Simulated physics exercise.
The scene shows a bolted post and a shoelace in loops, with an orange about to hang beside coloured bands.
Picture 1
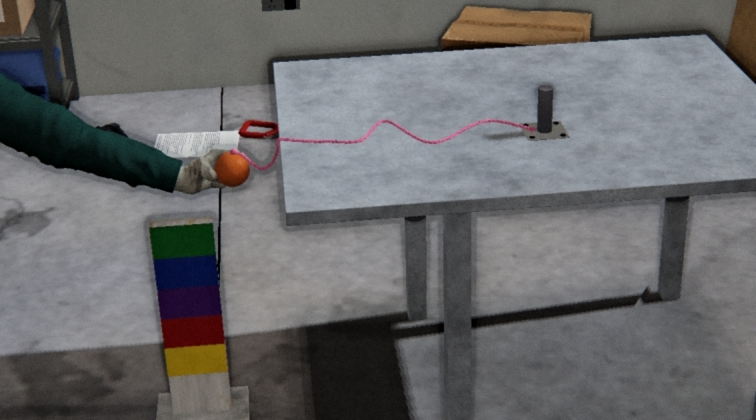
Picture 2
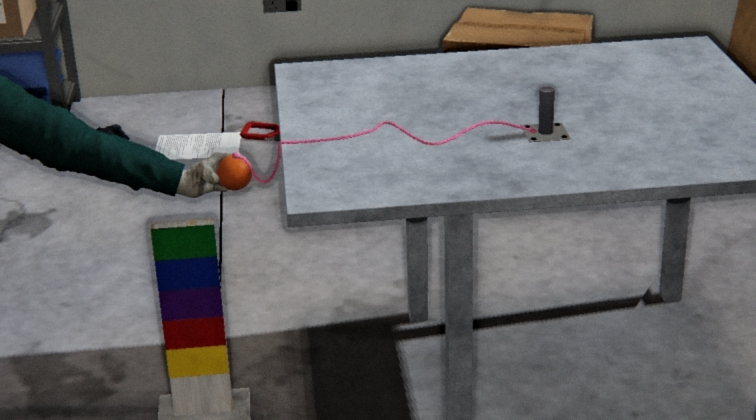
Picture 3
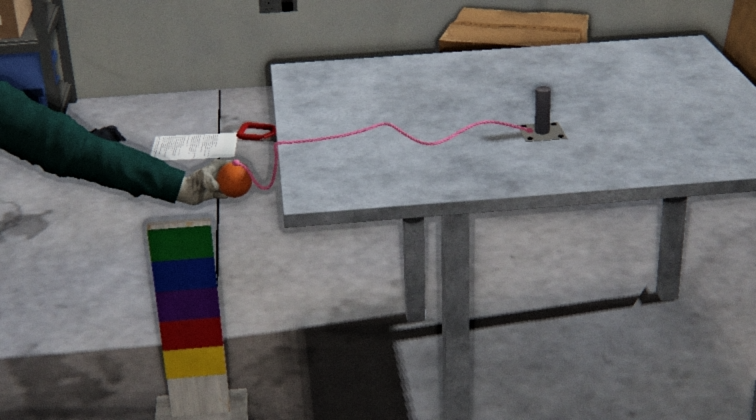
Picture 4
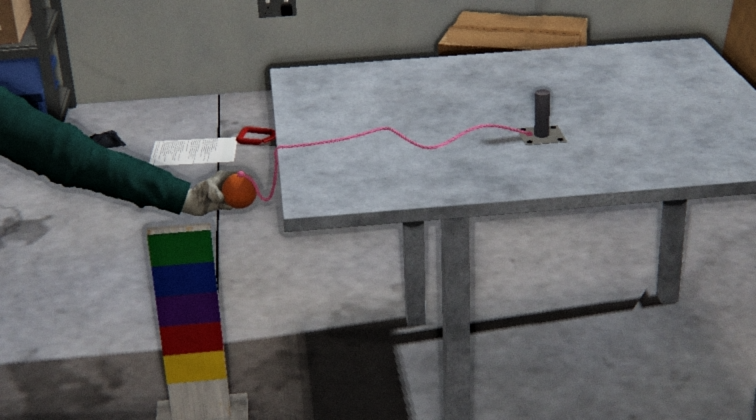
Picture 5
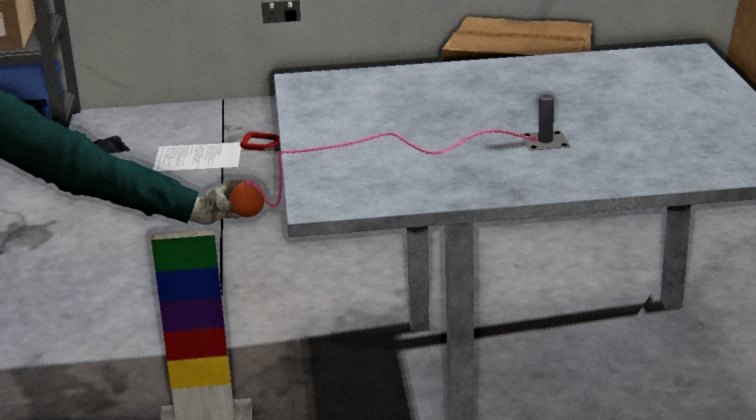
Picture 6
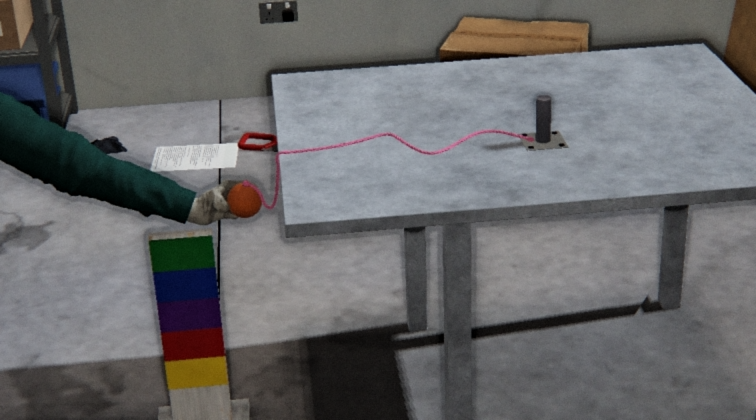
A gloved hand holds an orange tied to a pink string and lowers it slightly beside coloured bands.
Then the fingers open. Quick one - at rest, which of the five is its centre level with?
At purple.
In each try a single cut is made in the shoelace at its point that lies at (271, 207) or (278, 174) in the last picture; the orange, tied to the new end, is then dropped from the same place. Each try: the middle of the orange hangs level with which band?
Per try - 1: Blue; 2: Green.
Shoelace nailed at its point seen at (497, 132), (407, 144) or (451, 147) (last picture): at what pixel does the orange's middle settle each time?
Taking them in turn, I'd expect around (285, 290), (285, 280) and finally (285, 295).
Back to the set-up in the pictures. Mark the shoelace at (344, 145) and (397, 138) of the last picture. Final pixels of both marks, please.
To (283, 148) for the first and to (347, 146) for the second.
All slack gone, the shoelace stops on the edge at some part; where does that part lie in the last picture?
About (339, 146).
Early on, orange near (297, 303); level with purple.
Midway, orange near (291, 307); level with purple.
Finally, orange near (289, 309); level with purple. At purple.
